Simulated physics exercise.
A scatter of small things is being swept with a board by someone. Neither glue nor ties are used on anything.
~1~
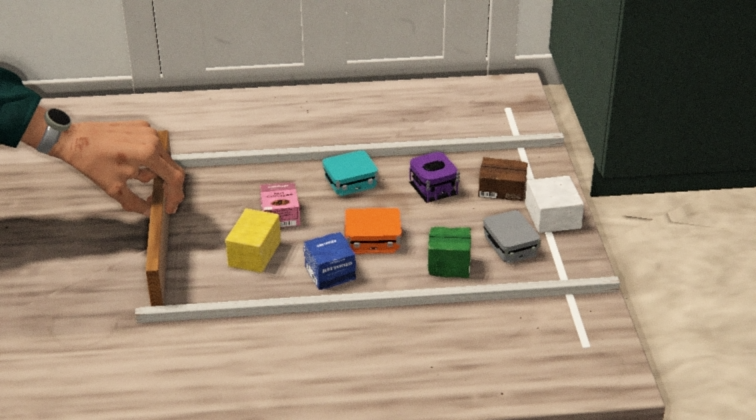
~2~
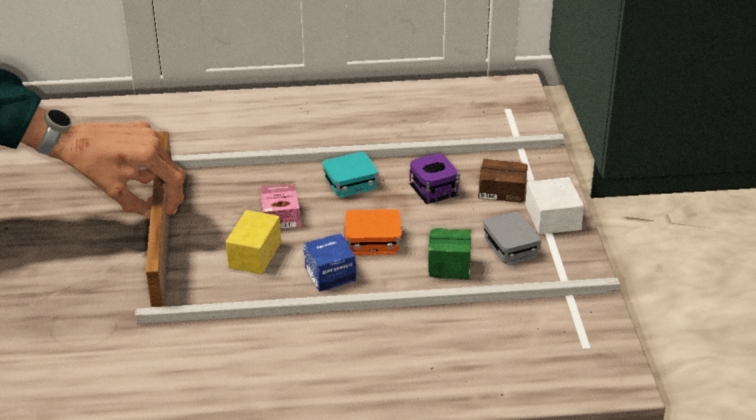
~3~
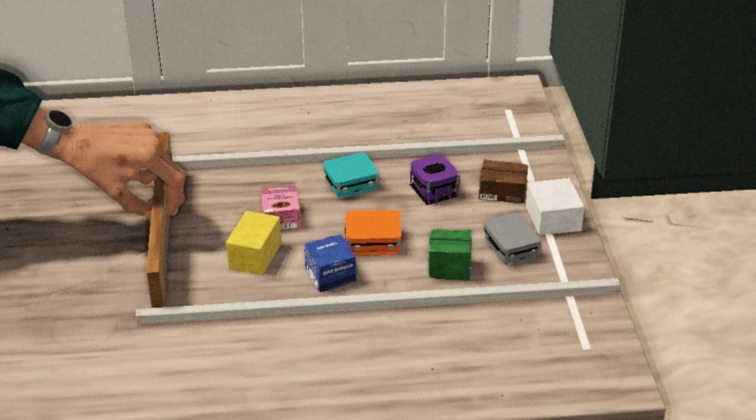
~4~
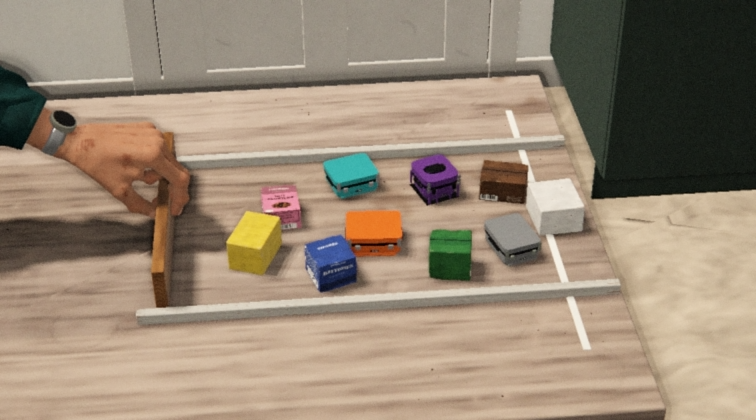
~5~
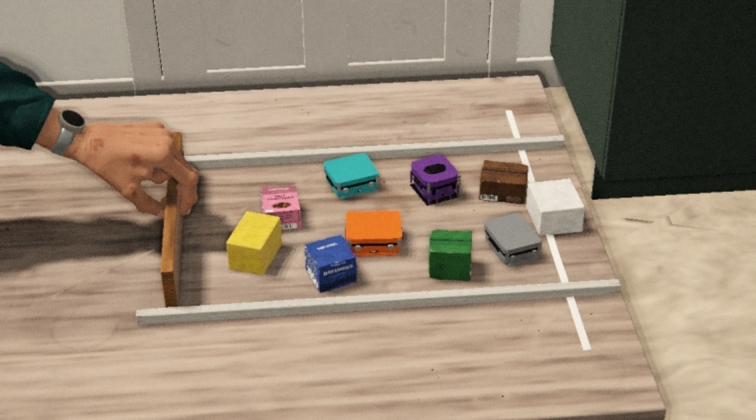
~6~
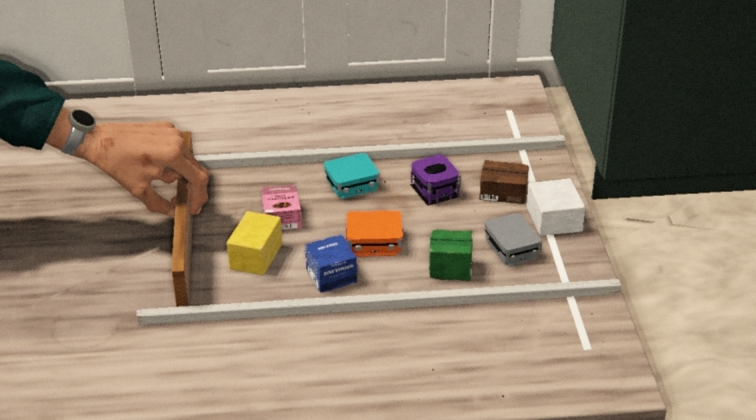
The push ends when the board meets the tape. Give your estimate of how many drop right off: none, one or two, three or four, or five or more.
Pieces going over the end will number five at least.
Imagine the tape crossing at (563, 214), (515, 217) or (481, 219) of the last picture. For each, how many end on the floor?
The three tries give 6, 3 and 0.
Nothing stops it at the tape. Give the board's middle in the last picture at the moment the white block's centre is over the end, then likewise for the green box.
Approx. (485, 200) / approx. (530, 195) for the other.
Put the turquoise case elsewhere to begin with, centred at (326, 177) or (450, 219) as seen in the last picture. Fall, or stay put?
First: Safe; second: Gone.
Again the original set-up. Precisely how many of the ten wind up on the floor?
6, precisely.
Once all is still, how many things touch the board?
Result: 4 in all.
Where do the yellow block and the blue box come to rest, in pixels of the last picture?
(568, 221) and (582, 255), roughly.
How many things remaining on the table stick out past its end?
It would come to 0.
Soon after, none off yet; white block at rest near (555, 207); brown box at rest near (505, 182); grey case at rest near (512, 241).
Then, none off yet; white block moving near (565, 204); brown box moved a little near (526, 179); grey case moved about its own width near (544, 242).
At rest, the number that fall off is five or more; fallen, orange case, green box, purple case, grey case, brown box and white block.
